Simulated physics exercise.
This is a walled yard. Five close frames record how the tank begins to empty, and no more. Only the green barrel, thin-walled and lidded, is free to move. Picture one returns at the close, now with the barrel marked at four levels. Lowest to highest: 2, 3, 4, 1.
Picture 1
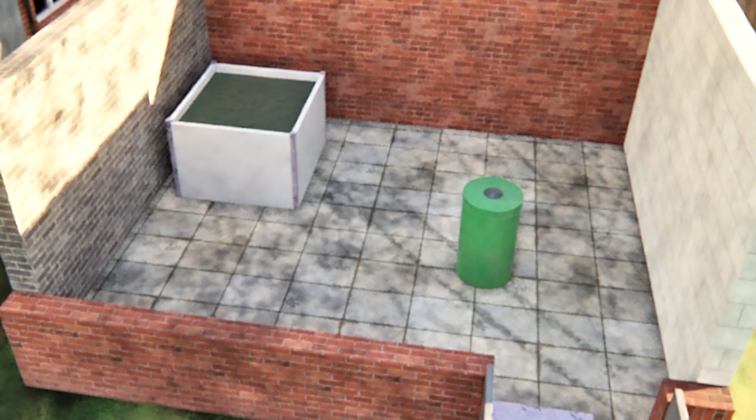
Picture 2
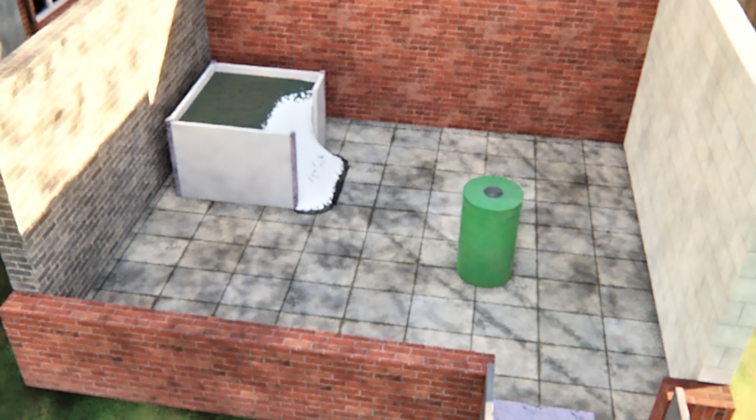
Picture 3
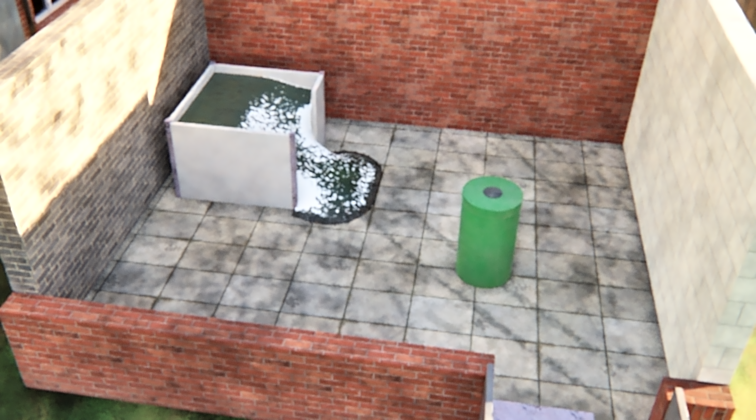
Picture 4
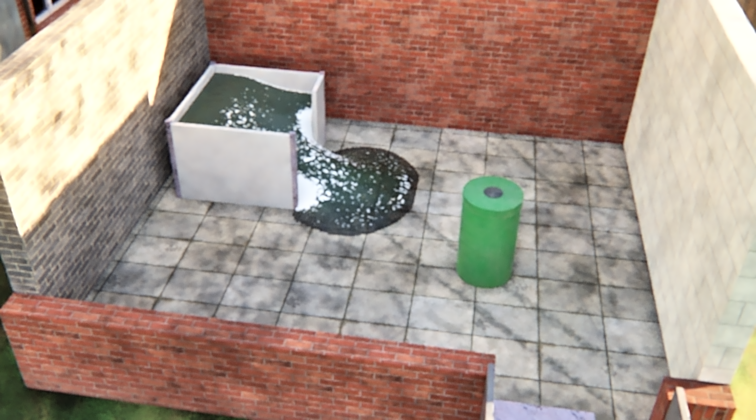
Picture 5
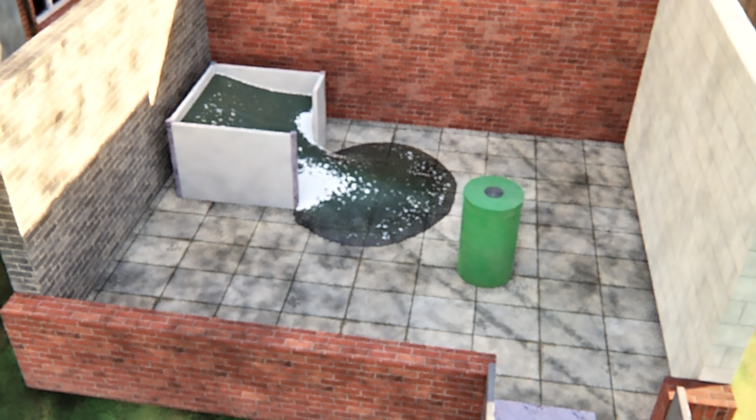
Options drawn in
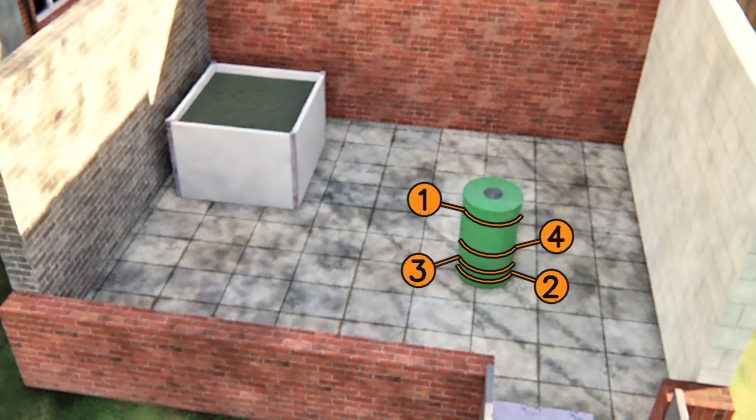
To begin with, a white-walled tank full of dark water stands in the back left corner of a brick-walled yard, with a green barrel to its right. Water pours from the tank's right side, foaming white, and spreads rightward in a widening dark pool while the barrel stays still.
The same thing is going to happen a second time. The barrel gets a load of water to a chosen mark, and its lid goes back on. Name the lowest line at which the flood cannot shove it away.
Use line 4.
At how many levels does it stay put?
Two of the four.
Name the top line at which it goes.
3.
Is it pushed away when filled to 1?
No, not at all.
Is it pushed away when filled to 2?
Yes, it does.
On the marked copy, 1 at (491, 224); 2 at (483, 281); 3 at (485, 272); 4 at (487, 255); from the bottom up 2, 3, 4, 1.
With 1, it does not move.
With 2, it is pushed about 3 times its own width away.
With 3, it is pushed about half its own width away.
With 4, it does not move.
